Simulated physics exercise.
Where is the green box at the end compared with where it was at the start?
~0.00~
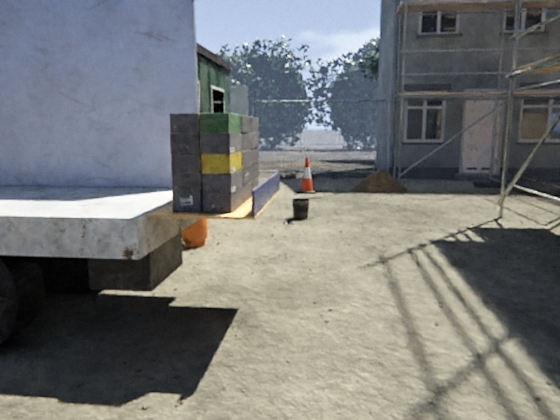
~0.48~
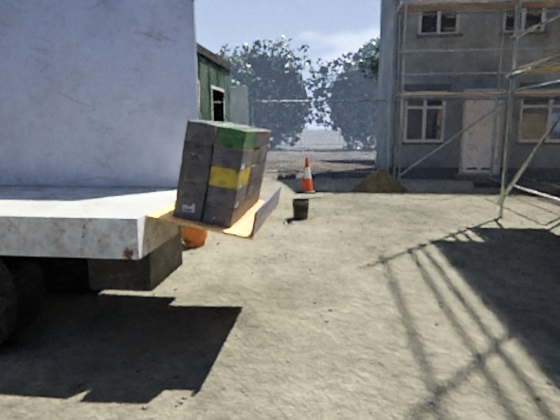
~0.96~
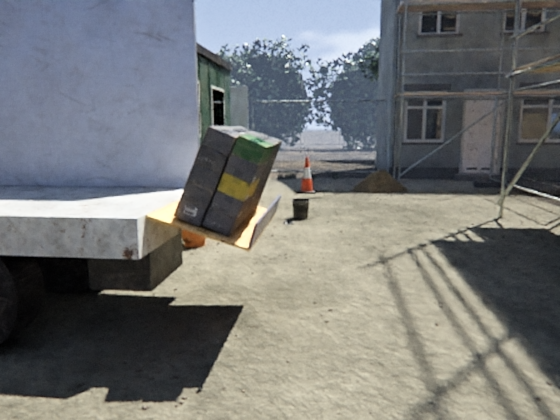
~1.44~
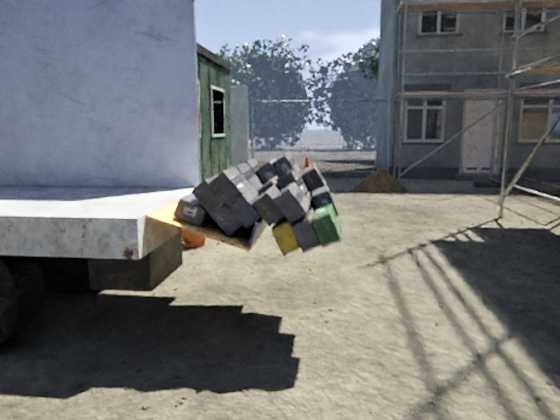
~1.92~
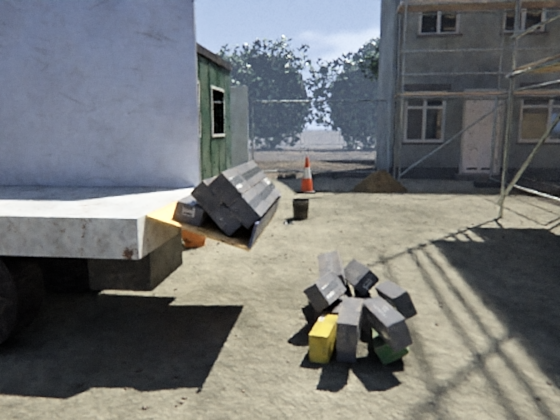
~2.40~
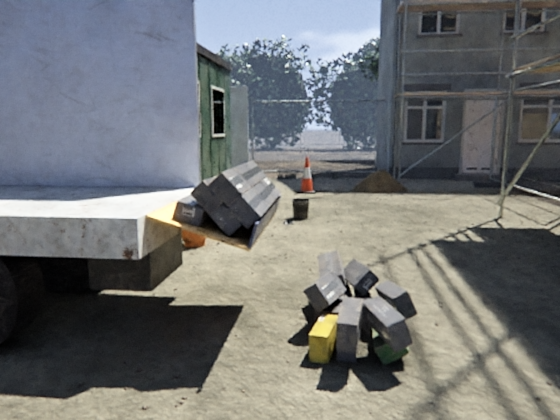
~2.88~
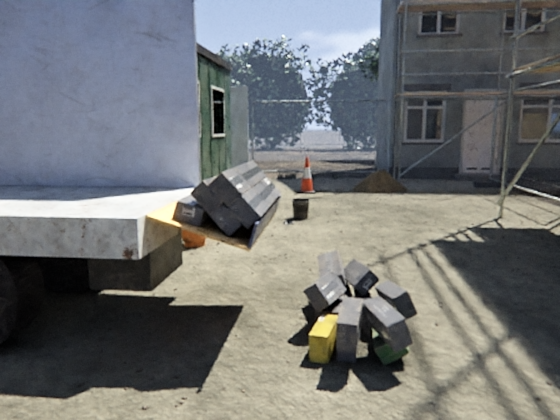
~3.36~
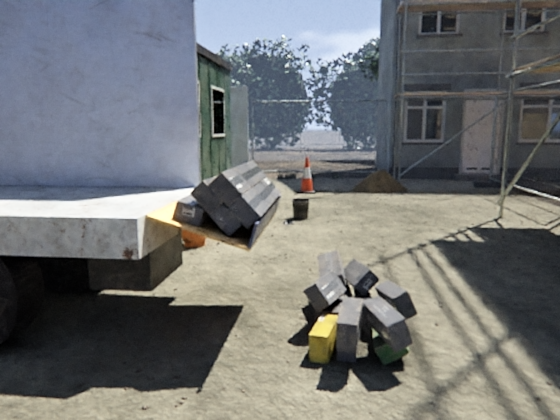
At the start it is at the top of the stack on the lorry's tail lift. At the end it lies on the ground, lower and further right, at the right side of the fallen pile.
